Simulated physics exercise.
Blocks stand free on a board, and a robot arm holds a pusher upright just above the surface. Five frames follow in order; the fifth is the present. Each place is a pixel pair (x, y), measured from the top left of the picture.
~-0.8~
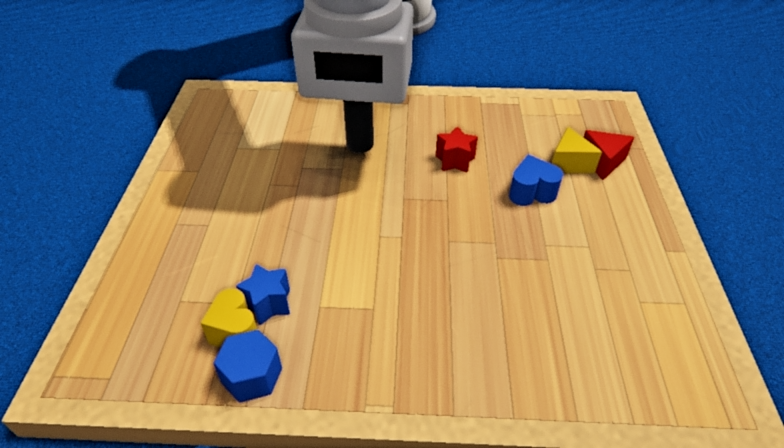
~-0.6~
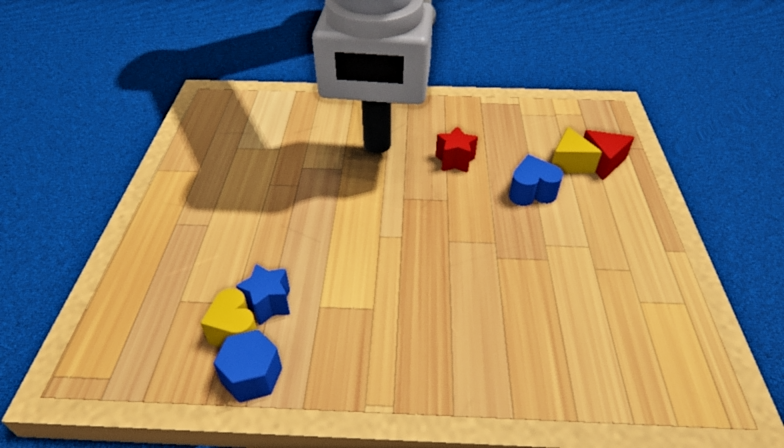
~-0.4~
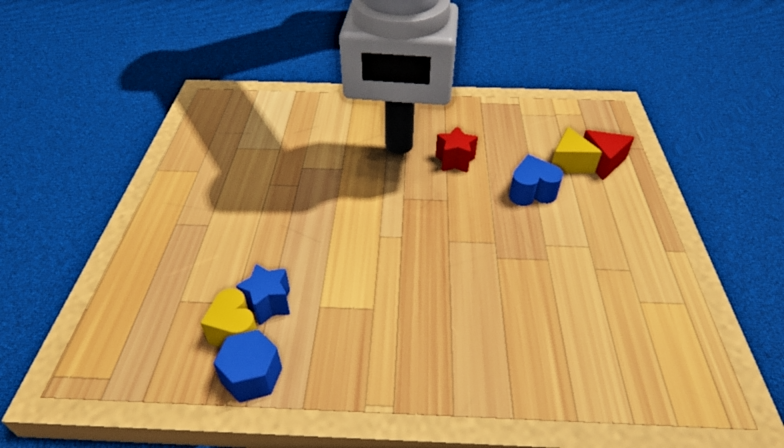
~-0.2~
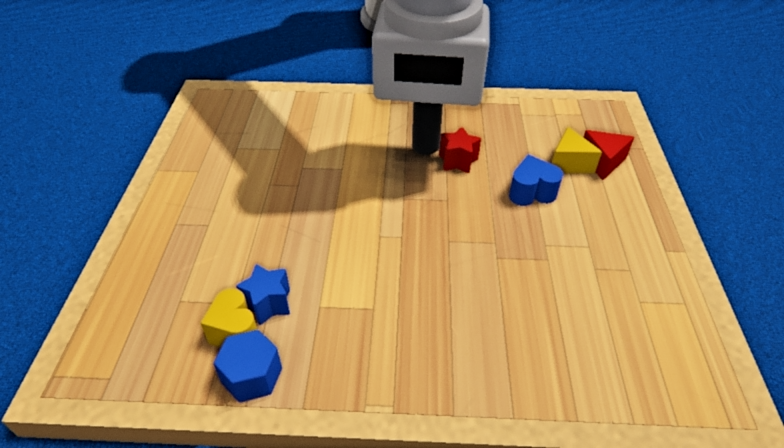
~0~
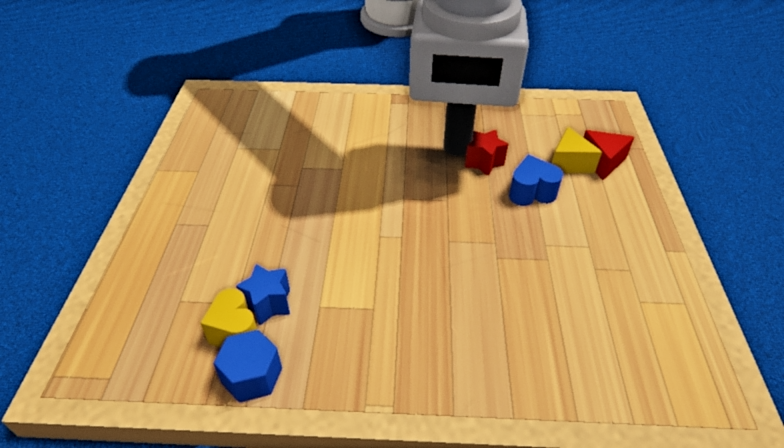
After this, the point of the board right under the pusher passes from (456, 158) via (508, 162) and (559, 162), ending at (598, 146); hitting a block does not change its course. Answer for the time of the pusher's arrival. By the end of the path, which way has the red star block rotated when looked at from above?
In a top view, it turns clockwise.
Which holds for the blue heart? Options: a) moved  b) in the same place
(a)
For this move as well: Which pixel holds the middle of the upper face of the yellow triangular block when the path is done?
The top centre is at (635, 163).
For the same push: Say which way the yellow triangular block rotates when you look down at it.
From above, it turns counterclockwise.
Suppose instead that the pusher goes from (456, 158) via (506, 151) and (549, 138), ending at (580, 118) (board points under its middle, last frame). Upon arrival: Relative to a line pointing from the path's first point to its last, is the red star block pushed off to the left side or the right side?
The right-hand side.
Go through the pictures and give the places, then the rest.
In the first picture, lower end of the pusher (360, 145), tops of blocks, red star block (457, 139), blue heart (537, 171), yellow triangular block (575, 142), red triangular block (610, 141).
In the second picture, pusher (377, 145), blocks as before.
In the third picture, pusher (399, 146), blocks as before.
In the fourth picture, pusher (426, 147), red star block (460, 139).
In the fifth picture, pusher (457, 148), red star block (487, 140), blue heart (537, 171), yellow triangular block (575, 142), red triangular block (610, 141).
What follows on the original path. One third of the way, pusher (511, 152); red star block (543, 145); blue heart (545, 174), turned 35° clockwise; yellow triangular block (582, 145); red triangular block (614, 141).
Two thirds of the way, pusher (563, 152); red star block (589, 155), turned 40° clockwise; blue heart (549, 175), turned 50° clockwise; yellow triangular block (626, 159), turned 20° anticlockwise; red triangular block (625, 140), turned 40° anticlockwise.
At the end, pusher (601, 136); red star block (595, 154), turned 65° clockwise; blue heart (549, 175), turned 50° clockwise; yellow triangular block (635, 163), turned 20° anticlockwise; red triangular block (644, 139).
